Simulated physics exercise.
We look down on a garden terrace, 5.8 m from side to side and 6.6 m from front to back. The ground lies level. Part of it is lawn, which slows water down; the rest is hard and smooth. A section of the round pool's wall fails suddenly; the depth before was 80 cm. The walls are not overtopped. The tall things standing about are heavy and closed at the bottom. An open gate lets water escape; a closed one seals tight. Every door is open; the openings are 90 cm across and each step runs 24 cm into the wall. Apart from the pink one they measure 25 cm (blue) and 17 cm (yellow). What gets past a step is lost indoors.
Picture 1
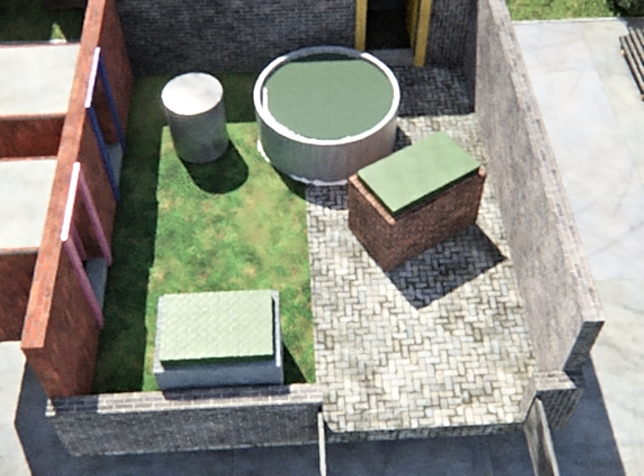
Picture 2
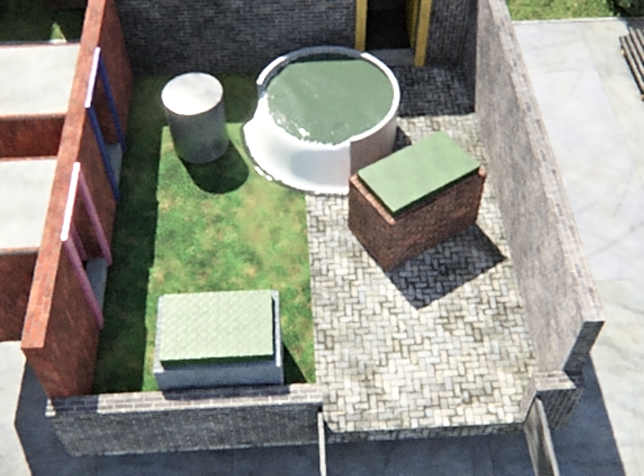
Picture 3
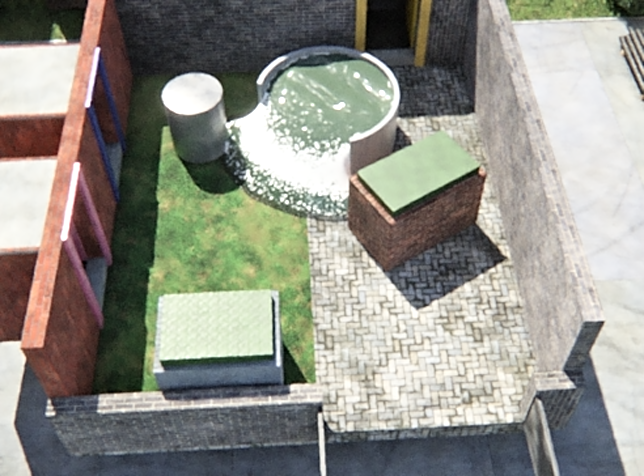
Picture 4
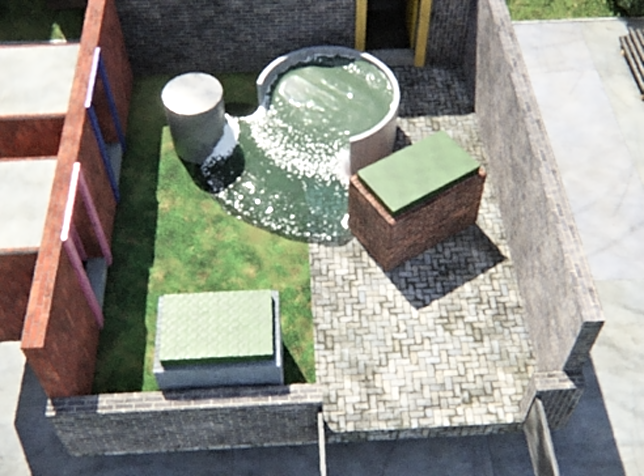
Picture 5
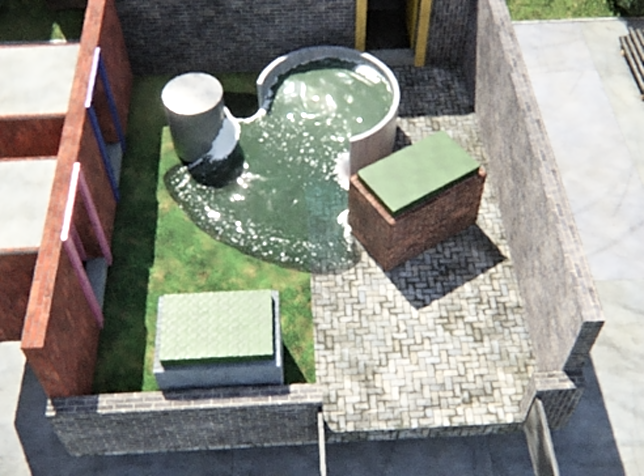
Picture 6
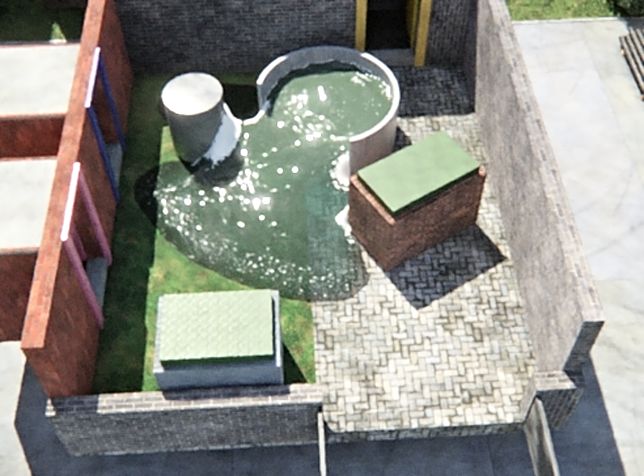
Water bursting through the broken wall of a round pool, spreading across lawn and paving, around a gray cylinder and brick block.
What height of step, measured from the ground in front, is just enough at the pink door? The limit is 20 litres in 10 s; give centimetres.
Close to 19 cm is just enough.
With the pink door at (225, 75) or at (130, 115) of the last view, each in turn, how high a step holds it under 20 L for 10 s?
About 8.5 and 8.5 cm.
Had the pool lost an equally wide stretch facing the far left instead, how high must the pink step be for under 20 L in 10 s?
About 8.5 cm.
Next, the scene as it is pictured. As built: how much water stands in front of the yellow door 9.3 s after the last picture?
About 3.5 cm.
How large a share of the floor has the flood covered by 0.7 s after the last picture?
Near 55 per cent is wet.
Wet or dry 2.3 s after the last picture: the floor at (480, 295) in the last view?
It is not reached.
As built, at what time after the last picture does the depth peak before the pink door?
At about 1.4 s.
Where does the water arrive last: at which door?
The yellow one.
Then, 0.7 s after the last picture water covers 55 % of the floor, deepest (36 cm) near (236, 150); 7 cm at the pink door, 0 litres in over its 22 cm step.
Then, 2.3 s after the last picture water covers 75 % of the floor, deepest (48 cm) near (160, 423); 22 cm at the pink door, 3 litres in over its 22 cm step.
Then, 9.3 s after the last picture water covers 100 % of the floor, deepest (14 cm) near (463, 67); 6 cm at the pink door, 7 litres in over its 22 cm step.
At the pink door as built, the water peaked near 26 cm, 1.3 s after the last picture.
Run again over the same 10 s with other heights there, 50 litres in over 15.5 cm, 10 litres over 21 cm. The limit of 20 litres is kept from about 19 cm up.
